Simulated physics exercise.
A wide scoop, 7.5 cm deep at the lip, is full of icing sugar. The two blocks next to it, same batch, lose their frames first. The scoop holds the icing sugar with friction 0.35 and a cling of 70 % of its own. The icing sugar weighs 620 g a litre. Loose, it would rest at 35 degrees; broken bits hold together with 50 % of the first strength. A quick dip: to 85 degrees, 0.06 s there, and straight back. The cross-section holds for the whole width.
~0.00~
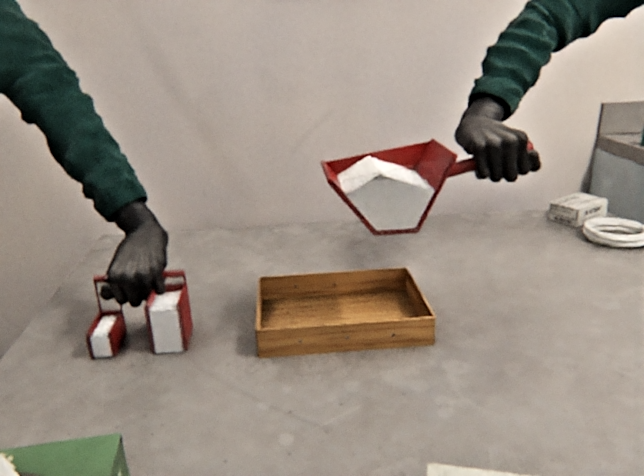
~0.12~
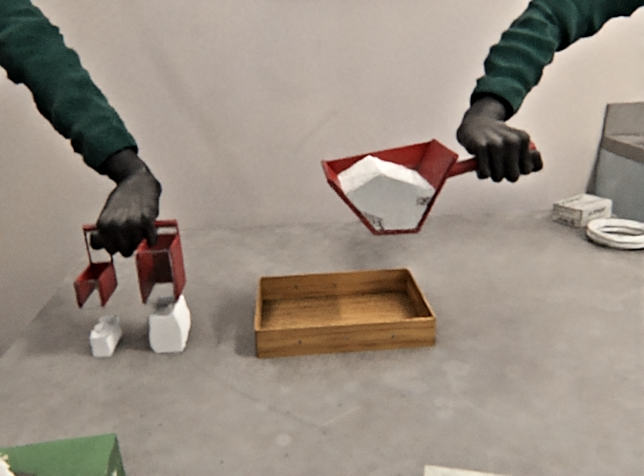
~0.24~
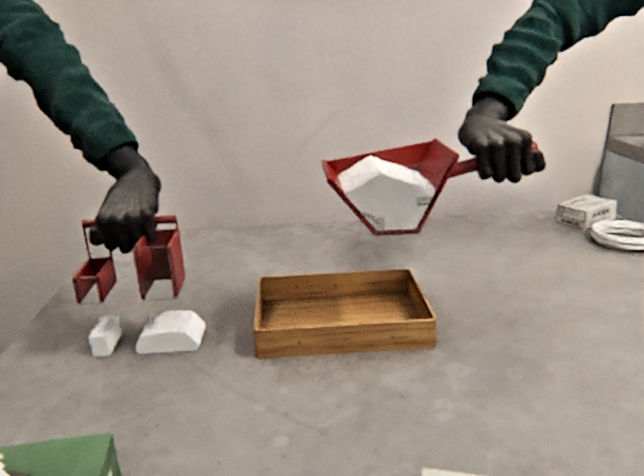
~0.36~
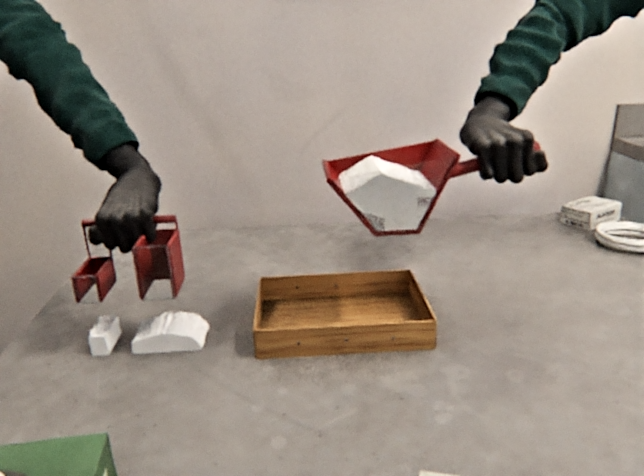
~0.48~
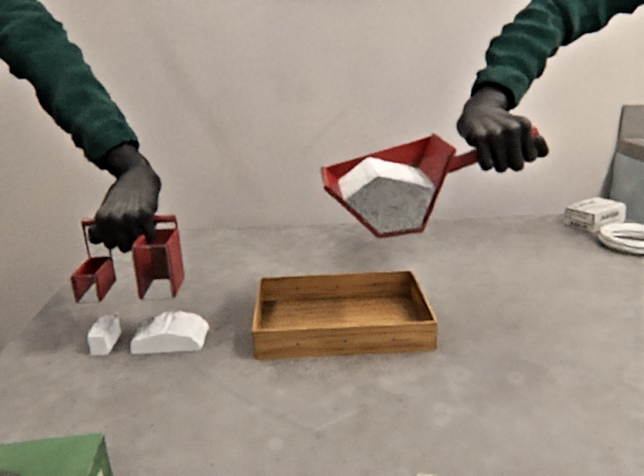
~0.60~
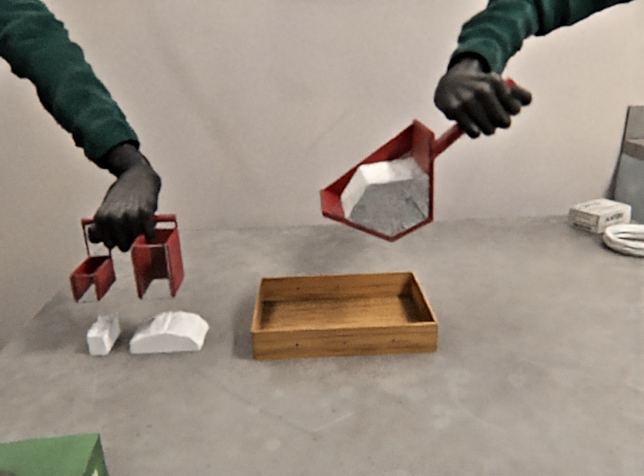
At the start, one gloved hand holds two red moulds around white blocks on a table while another holds a red scoop of white powder near a wooden tray. The left hand lifts the moulds clear, and the taller block slumps into a low mound while the smaller stays upright. Then the right hand tilts the scoop down to the left.
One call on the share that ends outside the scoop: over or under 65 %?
The share that ends outside the scoop is over 65 %.
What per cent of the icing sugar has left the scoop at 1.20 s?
Some 70 per cent.
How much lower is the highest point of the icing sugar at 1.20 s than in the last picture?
About 7.0 cm.
After 0.87 s, the scoop is at 79 degrees and 0 % has left it.
After 1.20 s, the scoop is at 67 degrees and 71 % has left it.
After 1.52 s, the scoop is at 7 degrees and 80 % has left it.
After 1.85 s, the scoop is at 0 degrees and 80 % has left it.
After 1.96 s, at the end, the scoop is at 0 degrees and 80 % has left it.
